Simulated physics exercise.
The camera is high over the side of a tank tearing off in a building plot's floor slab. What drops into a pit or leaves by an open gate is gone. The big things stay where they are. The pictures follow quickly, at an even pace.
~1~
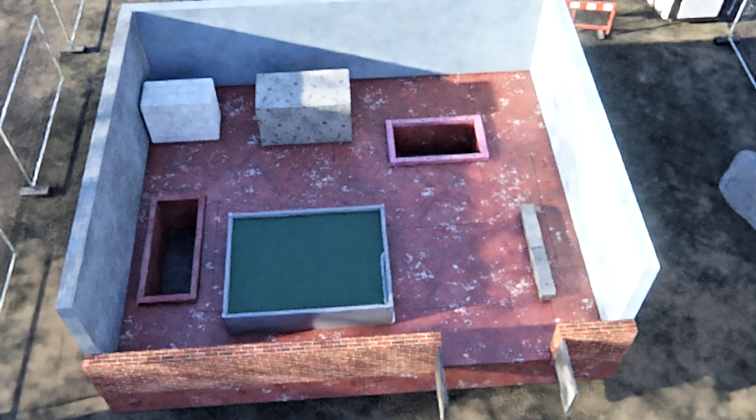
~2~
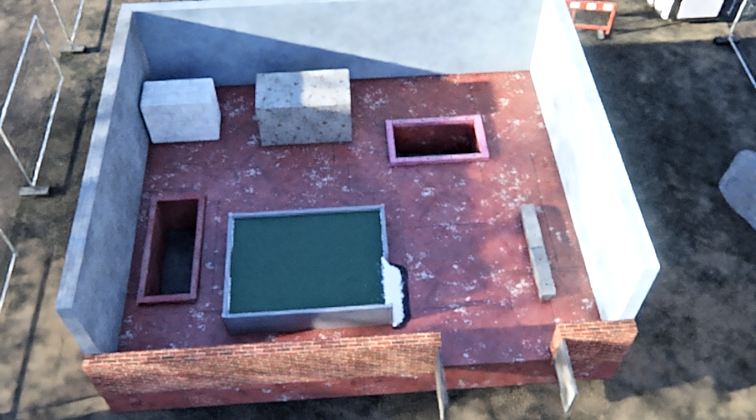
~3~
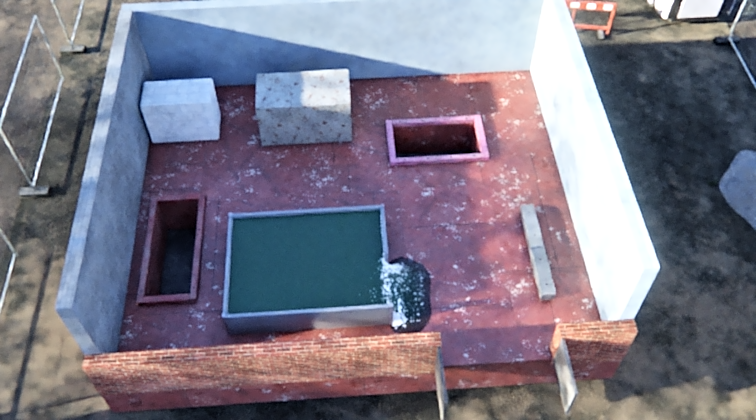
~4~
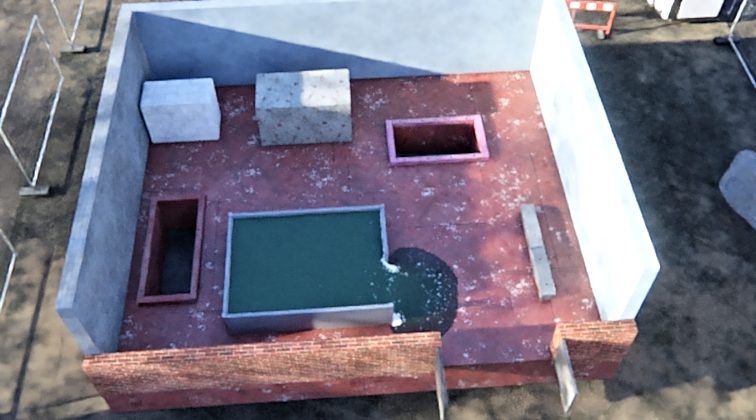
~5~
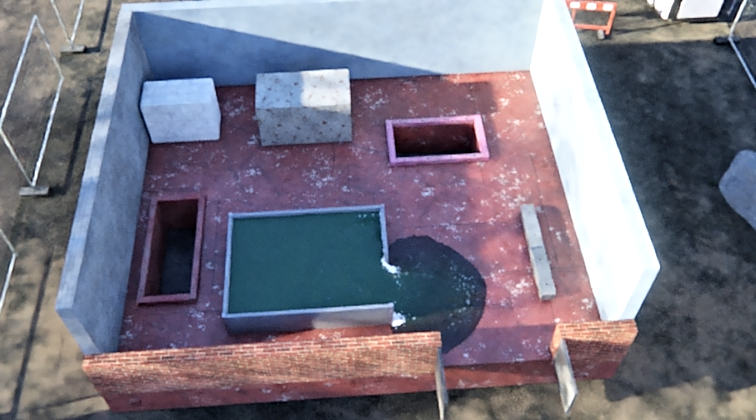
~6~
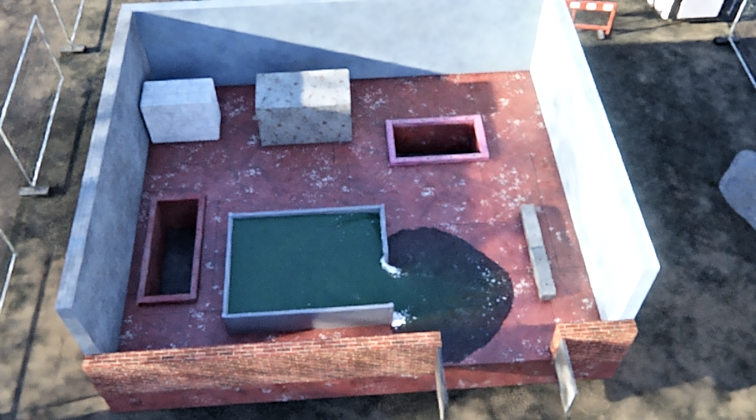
Green water in a low rectangular tank burst out through a gap in its right side, then spread rightward over the red floor in a widening dark pool, nearing a narrow gray block.
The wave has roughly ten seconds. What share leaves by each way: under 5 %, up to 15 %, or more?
In the end: The gate takes above 15 %; the pink pit takes not even 5 %; the red pit takes not even 5 %.
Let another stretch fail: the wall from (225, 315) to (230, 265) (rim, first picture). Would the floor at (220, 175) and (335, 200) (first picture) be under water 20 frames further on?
As listed: Under water, free of water.
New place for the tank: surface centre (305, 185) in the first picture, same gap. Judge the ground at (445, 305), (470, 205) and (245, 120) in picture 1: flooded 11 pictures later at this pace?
In that order: Covered, awash, dry.
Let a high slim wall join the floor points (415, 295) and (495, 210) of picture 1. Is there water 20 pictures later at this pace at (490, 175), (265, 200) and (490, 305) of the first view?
In turn: Flooded, clear, under water.
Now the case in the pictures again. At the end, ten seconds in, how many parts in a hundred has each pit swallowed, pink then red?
Near 0 and 0 in a hundred.
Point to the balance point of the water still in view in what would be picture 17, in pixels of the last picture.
Close to (360, 279).
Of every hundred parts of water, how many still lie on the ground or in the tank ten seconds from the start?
Close to 74 %.
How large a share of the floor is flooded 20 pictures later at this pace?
Close to 30 %.
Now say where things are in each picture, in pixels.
In the first picture, the tank at (308, 261) is whole and still.
In the second picture, water pours out at (387, 290) and has run to (402, 324).
In the third picture, the front is at (420, 269), out from the gap at (387, 291).
In the fourth picture, water pours out at (387, 292) and has run to (451, 279).
In the fifth picture, water pours out at (387, 292) and has run to (478, 280).
In the sixth picture, water pours out at (387, 291) and has run to (508, 296).
A moment on, water covers 15 % of the floor; the gate 1 %, the pink pit 0 %, the red pit 0 %.
Next, water covers 20 % of the floor; the gate 4 %, the pink pit 0 %, the red pit 0 %.
Then, water covers 30 % of the floor; the gate 9 %, the pink pit 0 %, the red pit 0 %.
Later, water covers 45 % of the floor; the gate 17 %, the pink pit 0 %, the red pit 0 %.
In the end, water covers 70 % of the floor; the gate 26 %, the pink pit 0 %, the red pit 0 %.
